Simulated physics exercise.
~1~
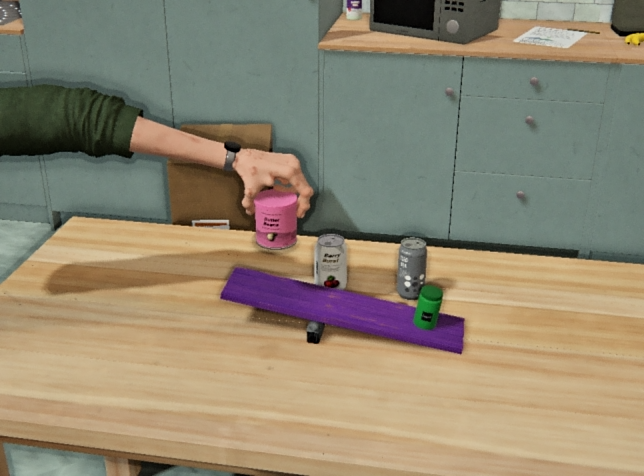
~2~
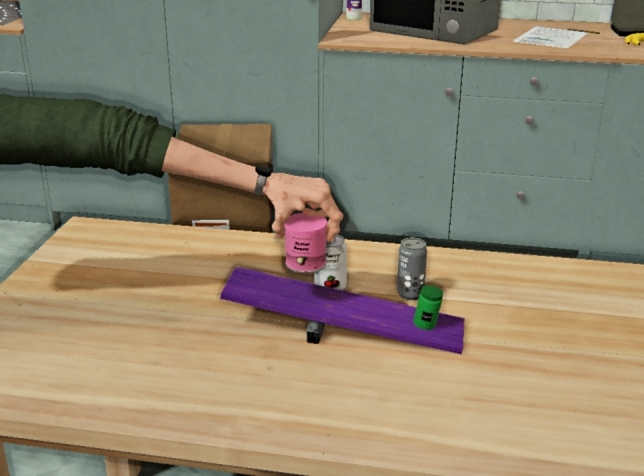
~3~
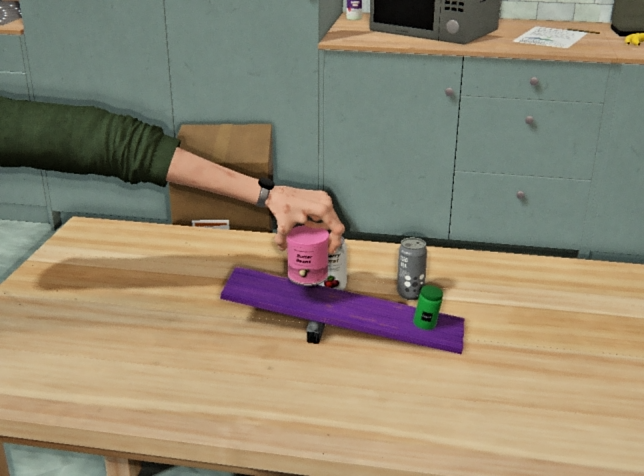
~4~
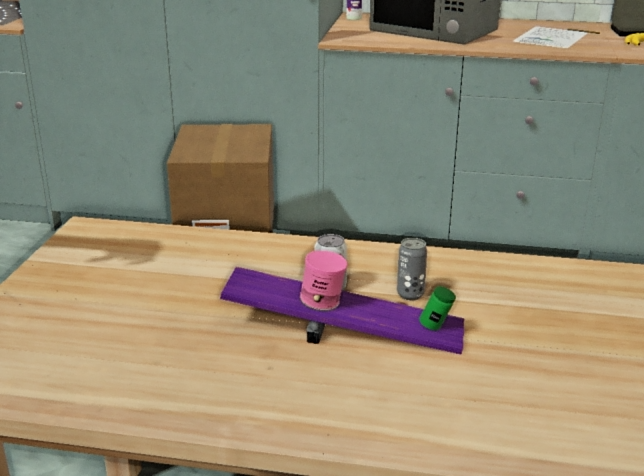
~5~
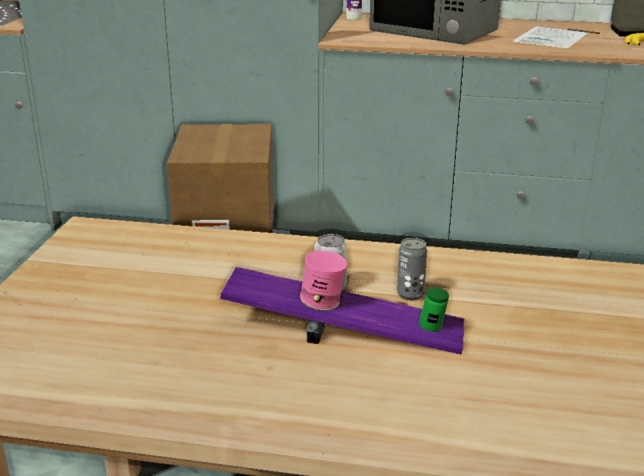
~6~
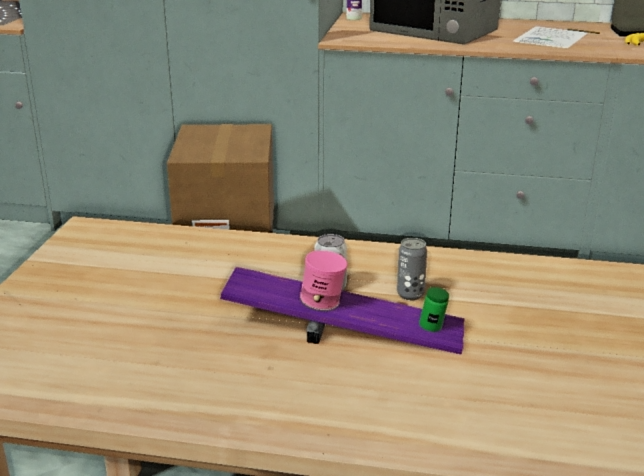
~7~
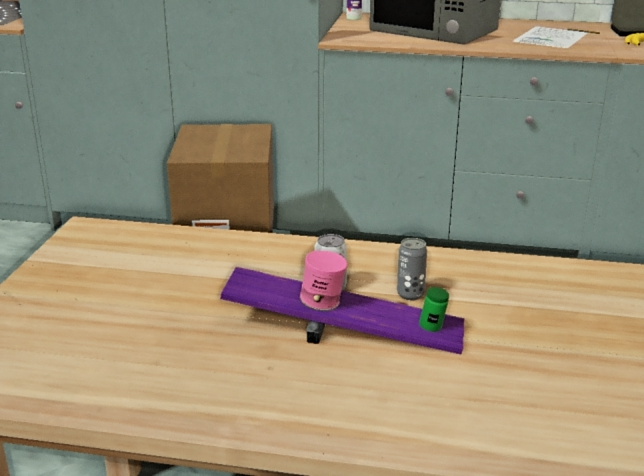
A hand in a dark green sleeve holds a pink tin above a purple plank that rests across a small block on a wooden table, its right end low with a green shaker on it. A white can and a grey can stand behind. The hand moves right and lowers the tin toward the plank's middle, then lets go and withdraws. The green shaker tips to the right for a moment, then settles back nearly upright. The pink tin stays near the middle, and the plank still slopes down to the right as before.
